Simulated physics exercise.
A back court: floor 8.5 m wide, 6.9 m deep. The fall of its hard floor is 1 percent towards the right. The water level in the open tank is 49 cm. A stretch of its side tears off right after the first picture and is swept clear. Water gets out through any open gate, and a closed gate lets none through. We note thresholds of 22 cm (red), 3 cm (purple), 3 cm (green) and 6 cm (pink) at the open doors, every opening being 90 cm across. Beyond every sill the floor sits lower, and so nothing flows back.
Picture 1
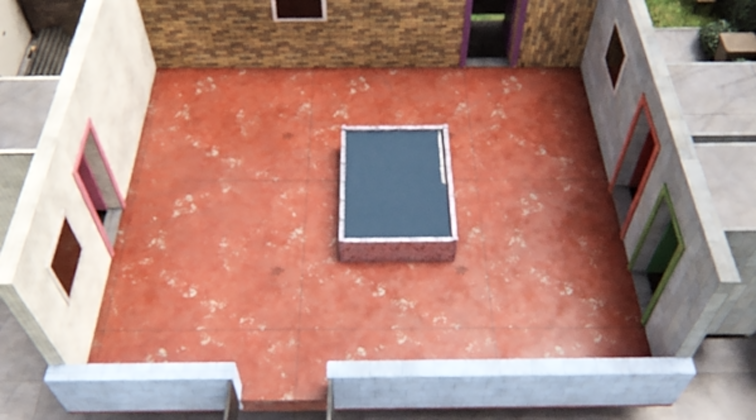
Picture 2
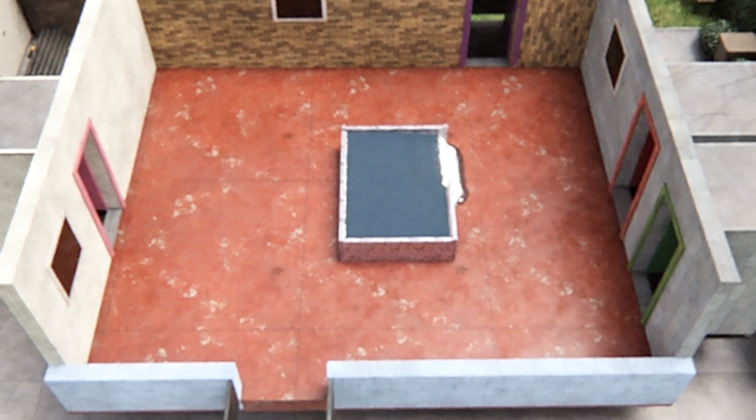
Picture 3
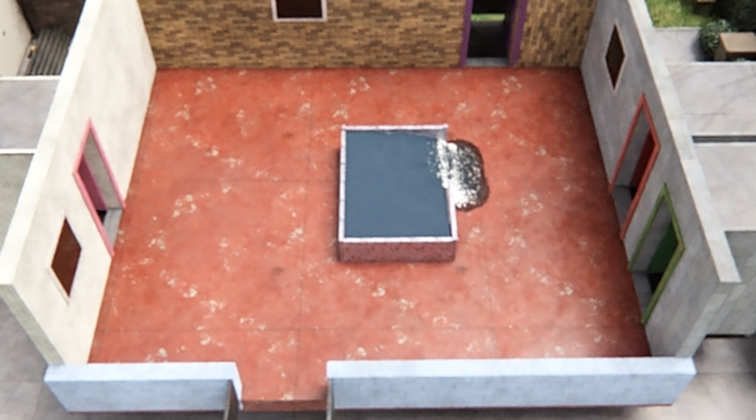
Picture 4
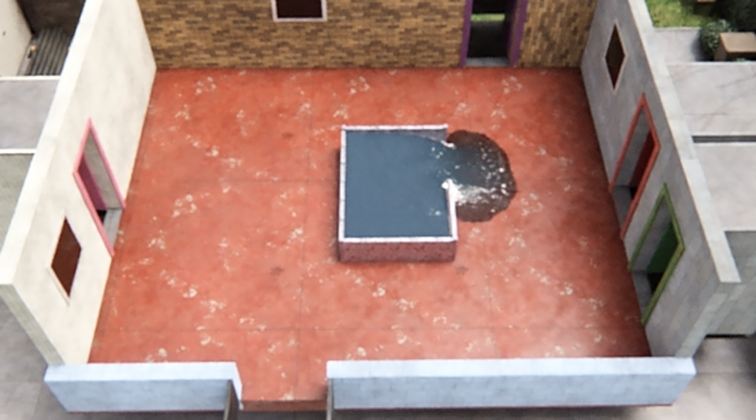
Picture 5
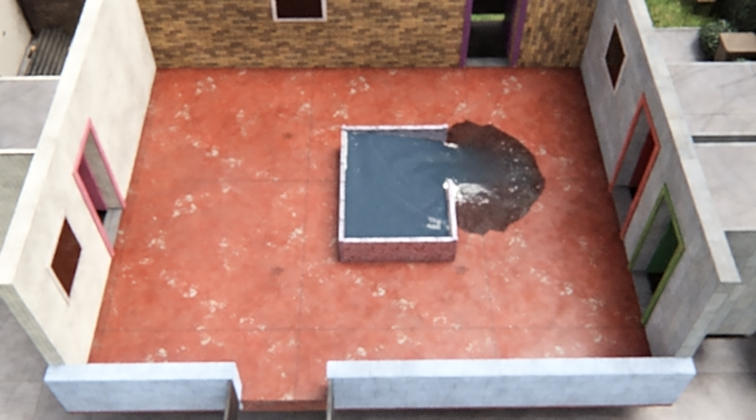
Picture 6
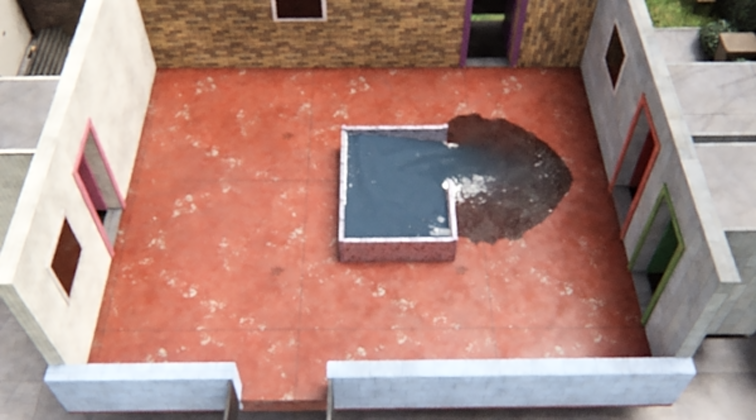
In a walled back court with a red floor, a raised rectangular tank of dark water sits still. Part of its right side breaks open, and water pours through the gap with white foam. A dark, wet patch fans out across the floor, widening steadily towards the right wall.
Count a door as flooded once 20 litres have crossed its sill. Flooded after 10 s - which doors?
Red door: No. Purple door: Yes. Green door: Yes. Pink door: No.
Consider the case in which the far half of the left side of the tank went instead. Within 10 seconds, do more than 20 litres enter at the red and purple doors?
Compared with the limit, red is lower and purple is lower.
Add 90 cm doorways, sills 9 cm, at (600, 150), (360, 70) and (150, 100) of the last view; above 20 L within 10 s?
Result in order - more than that, not enough, not enough.
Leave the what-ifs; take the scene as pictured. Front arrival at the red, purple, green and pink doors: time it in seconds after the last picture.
Red 0.5 s, purple 1.6 s, green 1.3 s, pink not in the 10 s.
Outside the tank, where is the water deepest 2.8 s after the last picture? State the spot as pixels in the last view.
Around (583, 81).
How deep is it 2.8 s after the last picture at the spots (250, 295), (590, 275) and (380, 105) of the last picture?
Around 0 cm, 6 cm and 0 cm, in the order given.
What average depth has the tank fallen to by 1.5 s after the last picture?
28 cm.
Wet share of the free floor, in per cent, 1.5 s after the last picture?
Around 20 per cent.
Then, 0.7 s after the last picture water covers 15 % of the floor and is deepest (28 cm) near (454, 163); red door 16 cm at the sill, 0 L in, purple door not reached, green door not reached, pink door not reached.
Then, 1.5 s after the last picture water covers 20 % of the floor and is deepest (37 cm) near (580, 68); red door 20 cm at the sill, 0 L in, purple door not reached, green door 4 cm at the sill, 0 L in, pink door not reached.
Then, 2.8 s after the last picture water covers 25 % of the floor and is deepest (24 cm) near (583, 81); red door 16 cm at the sill, 0 L in, purple door 8 cm at the sill, 4 L in, green door 6 cm at the sill, 5 L in, pink door not reached.
Then, 5.3 s after the last picture water covers 45 % of the floor and is deepest (14 cm) near (574, 81); red door 11 cm at the sill, 0 L in, purple door 7 cm at the sill, 32 L in, green door 5 cm at the sill, 17 L in, pink door not reached.
Then, 9.3 s after the last picture water covers 75 % of the floor and is deepest (10 cm) near (645, 382); red door 7 cm at the sill, 0 L in, purple door 6 cm at the sill, 69 L in, green door 6 cm at the sill, 34 L in, pink door not reached.
